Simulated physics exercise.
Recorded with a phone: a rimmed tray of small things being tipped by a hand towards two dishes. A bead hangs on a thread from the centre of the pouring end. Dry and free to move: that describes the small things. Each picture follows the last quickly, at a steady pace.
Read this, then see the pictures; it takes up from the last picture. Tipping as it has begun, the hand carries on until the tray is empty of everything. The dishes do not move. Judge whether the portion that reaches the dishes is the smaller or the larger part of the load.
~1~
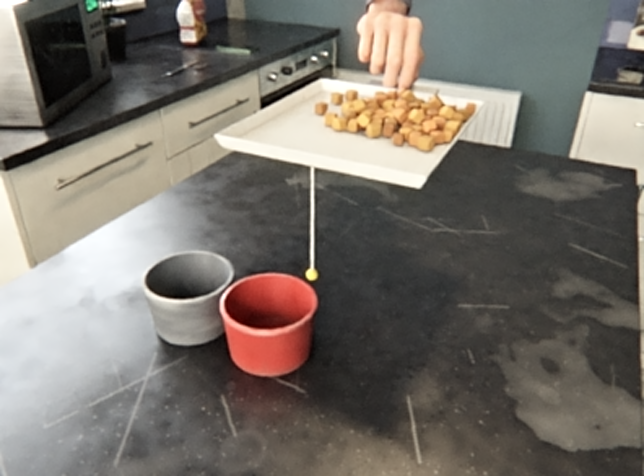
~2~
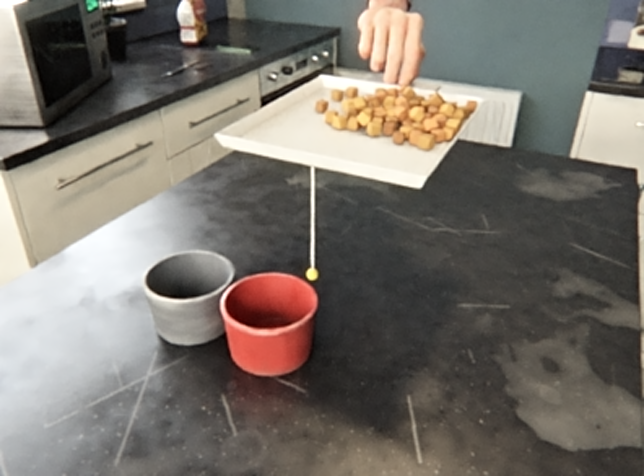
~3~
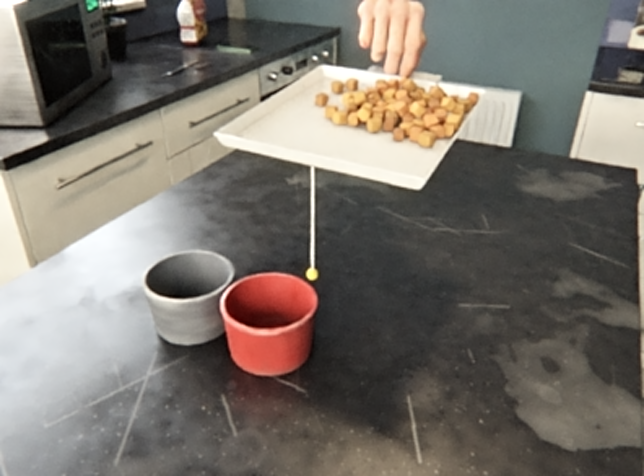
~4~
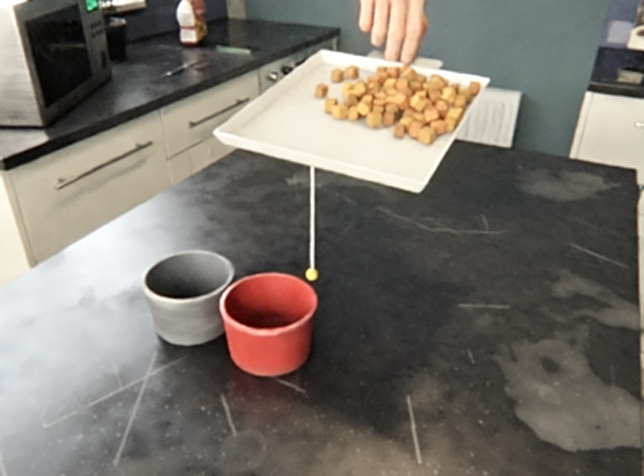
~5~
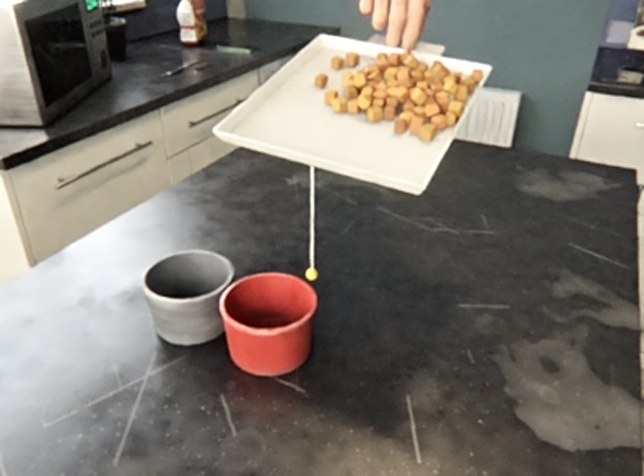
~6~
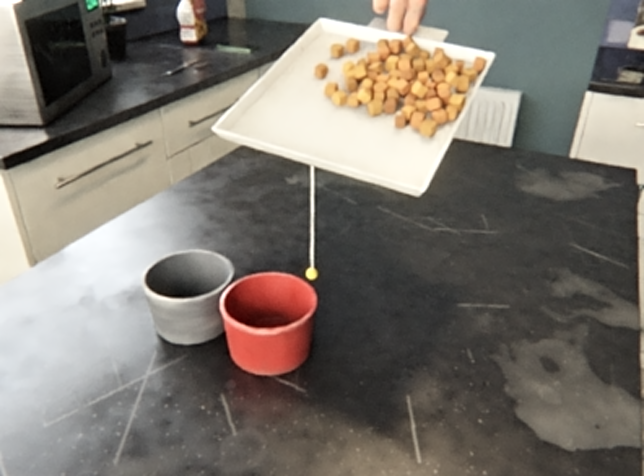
In the end the dishes save the lesser share of it.
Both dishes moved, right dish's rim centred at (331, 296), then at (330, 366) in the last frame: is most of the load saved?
A minority, then a minority.
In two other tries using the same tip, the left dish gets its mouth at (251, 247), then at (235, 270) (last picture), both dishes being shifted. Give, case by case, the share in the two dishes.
Roughly 0% first, roughly 10% second.
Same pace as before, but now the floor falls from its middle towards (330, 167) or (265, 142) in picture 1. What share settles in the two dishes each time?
Near 20 % and, after that, 60 %.
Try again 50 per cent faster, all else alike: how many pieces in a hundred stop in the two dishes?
About 0 %.
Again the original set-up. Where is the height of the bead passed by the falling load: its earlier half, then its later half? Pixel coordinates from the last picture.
I'd put it at roughly (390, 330), and after that at roughly (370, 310).
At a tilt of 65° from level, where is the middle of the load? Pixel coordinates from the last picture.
Somewhere near pixel (391, 185).
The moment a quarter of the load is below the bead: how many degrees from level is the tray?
The tilt is near 70° by then.
Just after the last frame, tray tipped steeply; roughly two thirds on the tray; about a tenth outside both; roughly a quarter in the air.
A moment on, tray tipped past a quarter turn; about a tenth in the right dish; almost all outside both.
Further on, tray tipped past a quarter turn; about a tenth in the right dish; almost all outside both.
When it is over, tray tipped past a quarter turn; about a tenth in the right dish; not one in the left dish; almost all outside both.
